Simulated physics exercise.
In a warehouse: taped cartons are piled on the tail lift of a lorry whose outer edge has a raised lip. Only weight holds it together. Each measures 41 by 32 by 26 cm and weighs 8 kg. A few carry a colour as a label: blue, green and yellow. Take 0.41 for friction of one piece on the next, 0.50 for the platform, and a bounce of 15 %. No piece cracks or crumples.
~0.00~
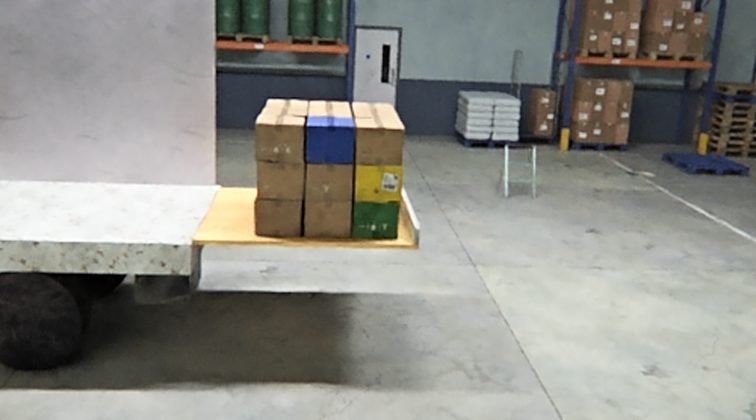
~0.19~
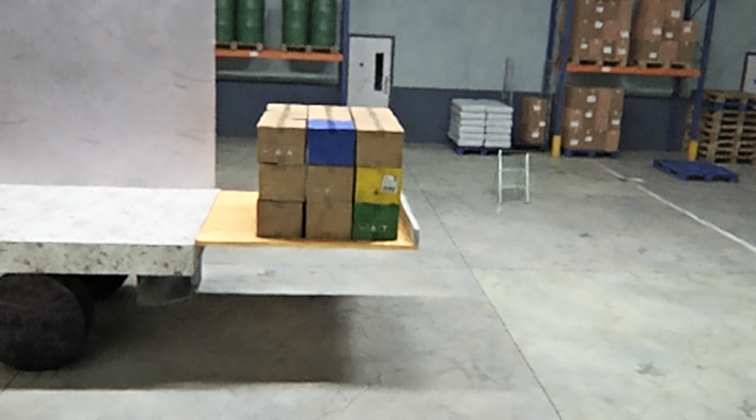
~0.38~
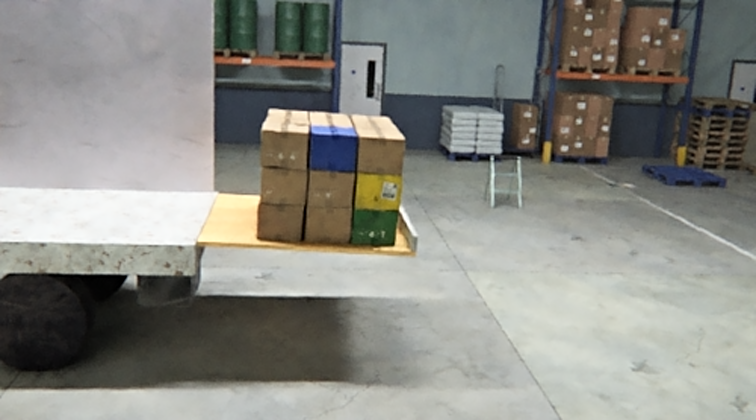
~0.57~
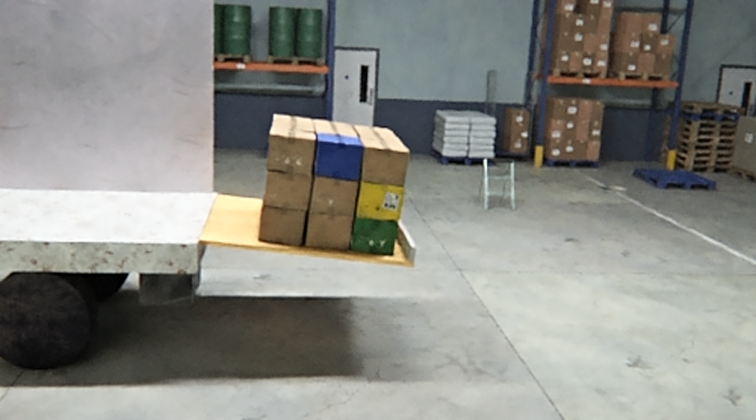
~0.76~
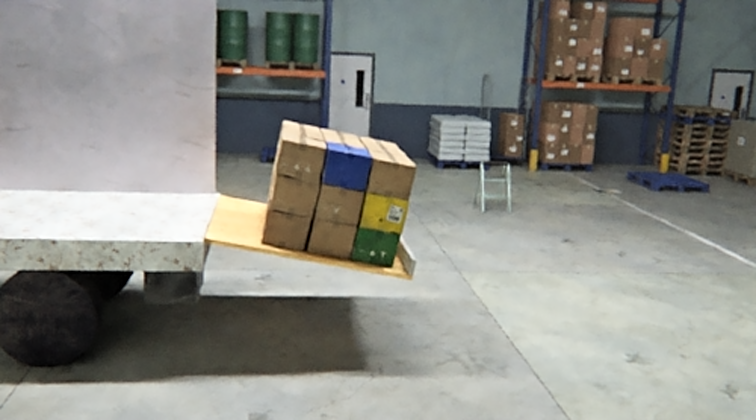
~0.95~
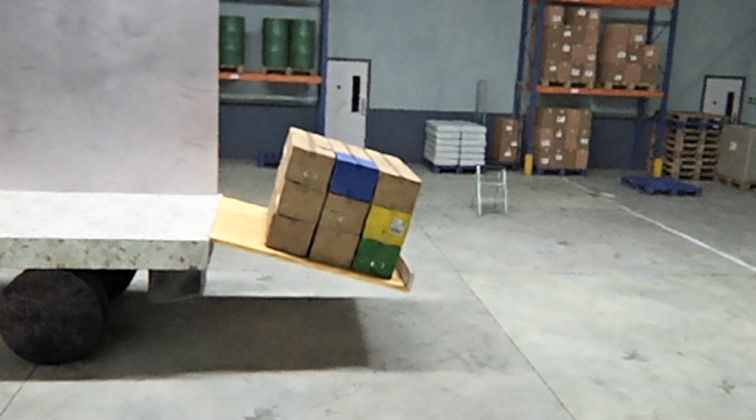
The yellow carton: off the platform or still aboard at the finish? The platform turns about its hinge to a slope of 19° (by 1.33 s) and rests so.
That carton stays up there.
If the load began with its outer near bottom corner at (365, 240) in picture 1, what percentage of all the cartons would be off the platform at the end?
In that case 0 per cent.
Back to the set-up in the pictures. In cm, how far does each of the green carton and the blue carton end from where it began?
Moved: Green 40, blue 40.
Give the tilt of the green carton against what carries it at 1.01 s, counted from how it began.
Some 0°.
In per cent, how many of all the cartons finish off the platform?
Roughly 0 per cent of them.
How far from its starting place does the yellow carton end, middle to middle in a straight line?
Roughly 45 cm away.
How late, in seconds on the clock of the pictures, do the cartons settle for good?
Near 2.0 s.
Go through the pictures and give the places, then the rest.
In the first picture (pixels give the middle of a visible side; the camera moves round a little; leans and shifts are taken against what carries them), platform's outer corner (417, 247) slope 0°; yellow carton (379, 184); green carton (376, 221); blue carton (331, 145); none has stirred.
The second picture shows platform's outer corner (416, 248) slope 0°; yellow carton (379, 186).
The third picture shows platform's outer corner (414, 254) slope 2°; yellow carton (379, 192).
The fourth picture shows platform's outer corner (411, 265) slope 6°; yellow carton (381, 202).
The fifth picture shows platform's outer corner (410, 278) slope 10°; yellow carton (385, 214).
The sixth picture shows platform's outer corner (408, 290) slope 14°; yellow carton (388, 226); blue carton (354, 181); green carton (377, 259); none has stirred.
After 1.01 s, slope 16°; none of the 27 cartons off the platform; yellow carton unmoved.
After 1.12 s, slope 17°; none of the 27 cartons off the platform; yellow carton unmoved.
After 1.22 s, slope 19°; none of the 27 cartons off the platform; yellow carton unmoved.
In the end (2.1 s), slope 19°; none of the 27 cartons off the platform; yellow carton unmoved; blue carton unmoved; green carton unmoved. From the last view, middles, yellow carton near (384, 234), blue carton near (355, 188).
